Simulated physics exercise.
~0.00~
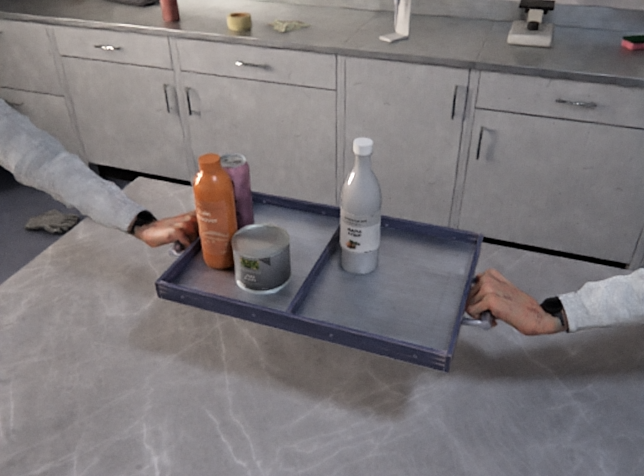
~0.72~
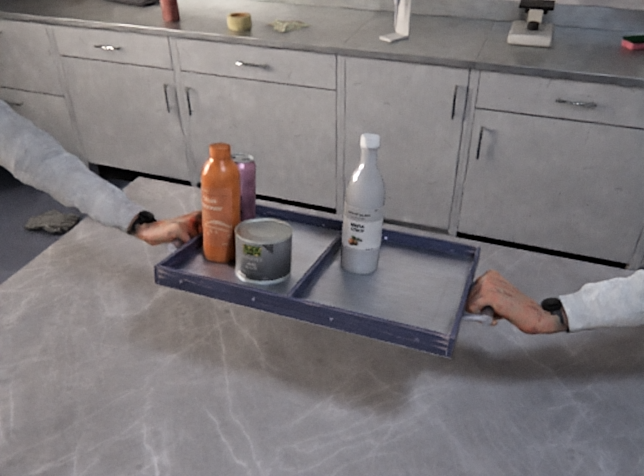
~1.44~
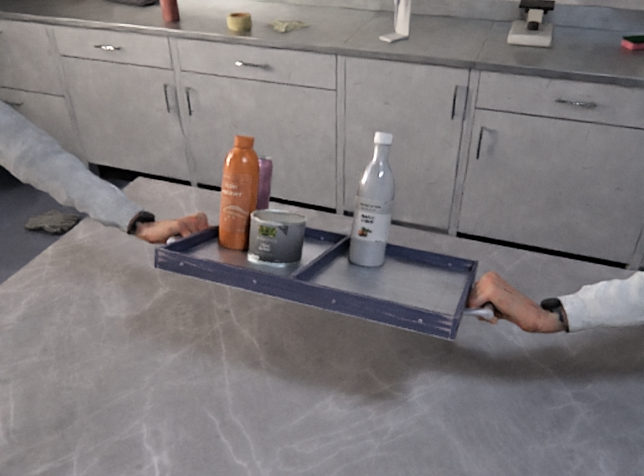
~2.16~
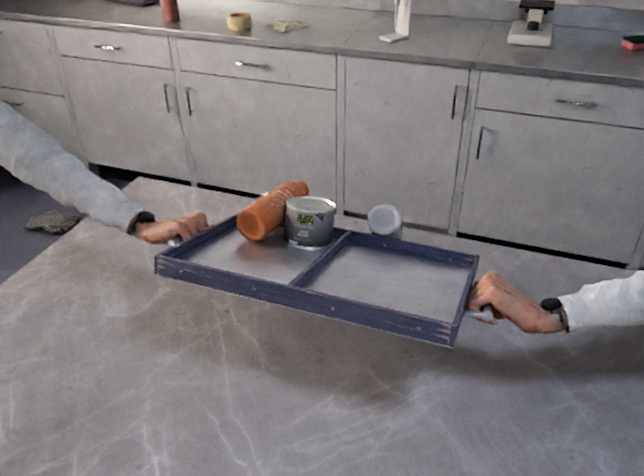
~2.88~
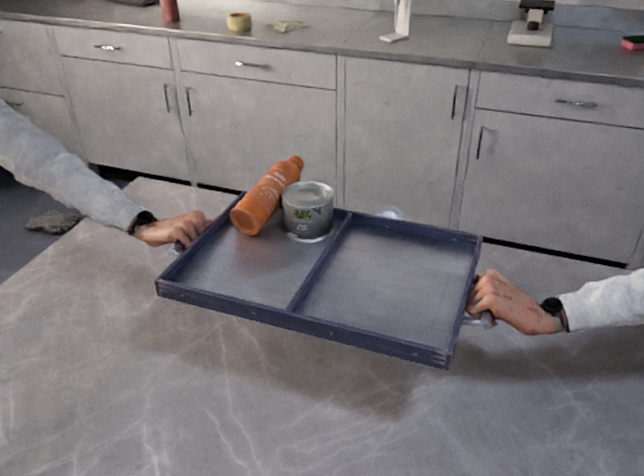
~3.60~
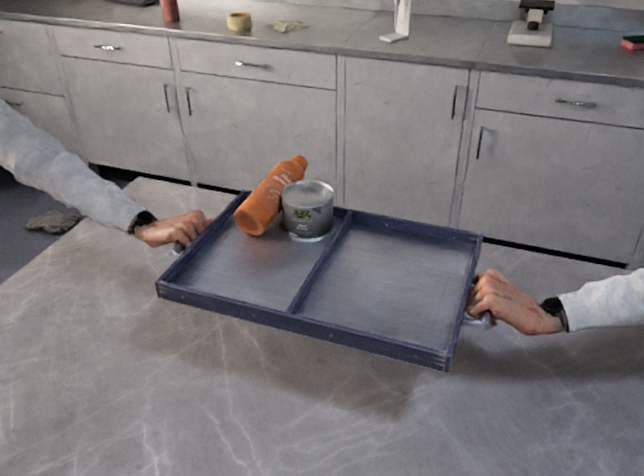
A tray held by two hands tipped away at its far edge, sending the white bottle and pink can over the back and toppling the orange bottle, then levelled again with the orange bottle lying beside the grey tub, which had slid back but stayed upright.
